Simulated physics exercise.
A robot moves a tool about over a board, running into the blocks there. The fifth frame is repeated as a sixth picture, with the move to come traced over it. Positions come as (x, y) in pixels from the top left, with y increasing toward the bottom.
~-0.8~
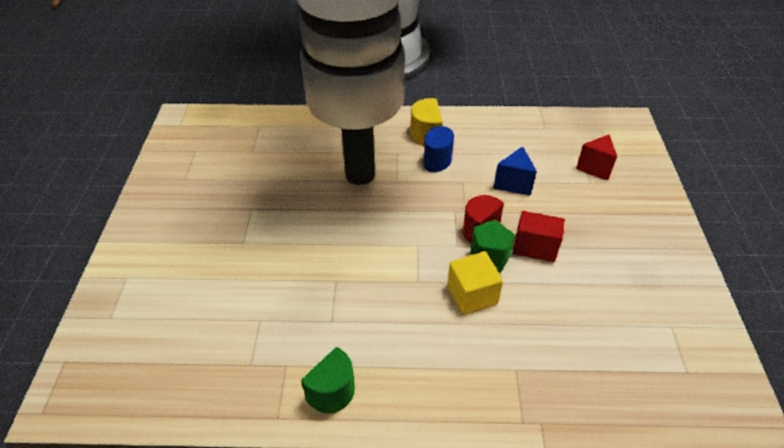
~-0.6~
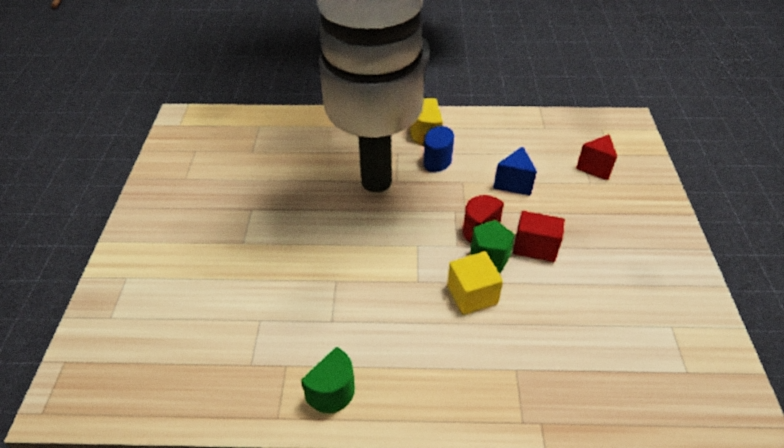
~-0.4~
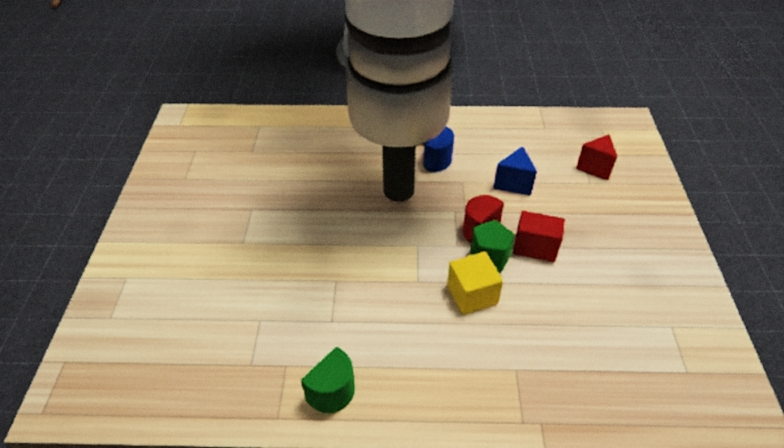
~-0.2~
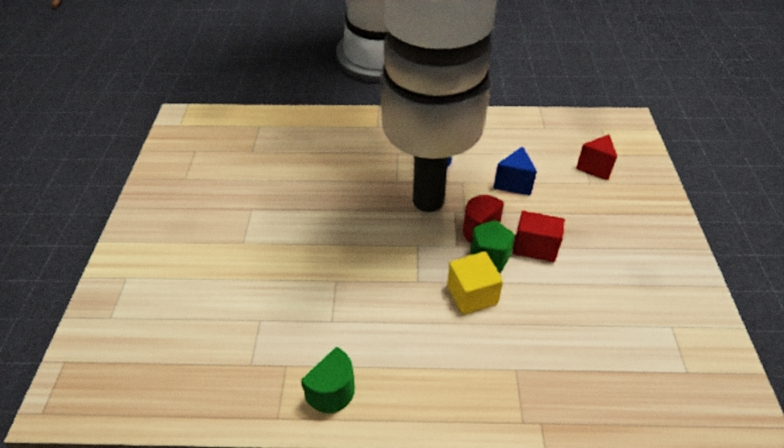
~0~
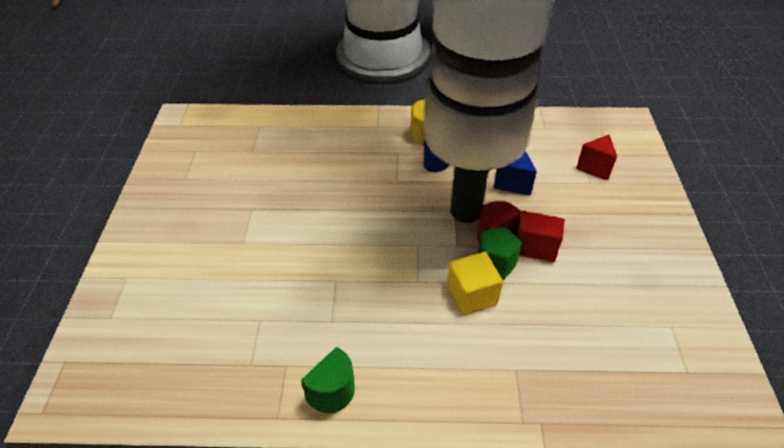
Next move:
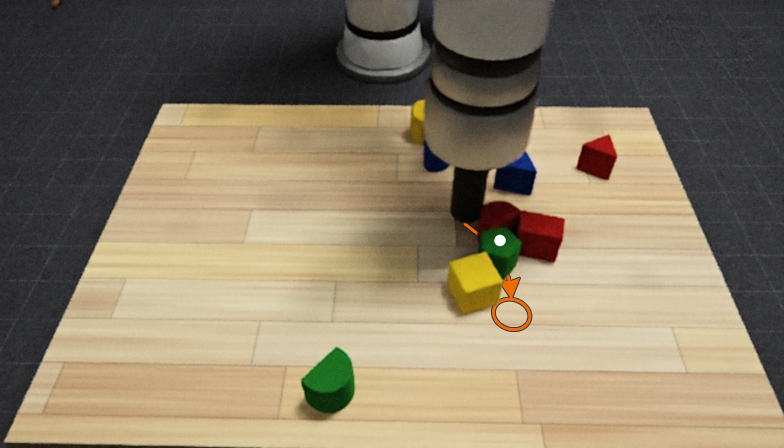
A robot tool slides right across the board and nudges the red half-round and green blocks.
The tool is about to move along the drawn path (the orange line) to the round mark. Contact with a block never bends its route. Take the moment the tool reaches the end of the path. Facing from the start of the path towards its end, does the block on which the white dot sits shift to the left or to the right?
The answer is right: Facing from the path's start to its end, that's where the block on which the white dot sits shifts.
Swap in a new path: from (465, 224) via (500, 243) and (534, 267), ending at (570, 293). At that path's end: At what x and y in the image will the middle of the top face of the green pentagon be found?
If I read the scene right, the answer is (516, 261).
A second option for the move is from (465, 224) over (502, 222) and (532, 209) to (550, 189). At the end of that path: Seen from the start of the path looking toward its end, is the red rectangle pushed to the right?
Yes, I think so.
The drawn path runs from (465, 224) through (492, 248) and (509, 278) to (512, 314); the dot is on the green pentagon.
What follows on the original path. One third of the way, tool at (495, 236); red half-round block at (531, 226), turned 45° anticlockwise; green pentagon at (512, 252), turned 45° clockwise; red rectangle at (567, 228).
Two thirds of the way, tool at (512, 269); red half-round block at (543, 238), turned 70° anticlockwise; green pentagon at (525, 288), turned 60° clockwise; red rectangle at (575, 230), turned 30° anticlockwise.
At the end, tool at (515, 303); yellow square block at (474, 274), turned 15° clockwise; red half-round block at (543, 238), turned 70° anticlockwise; green pentagon at (530, 325), turned 65° clockwise; red rectangle at (575, 230), turned 30° anticlockwise.
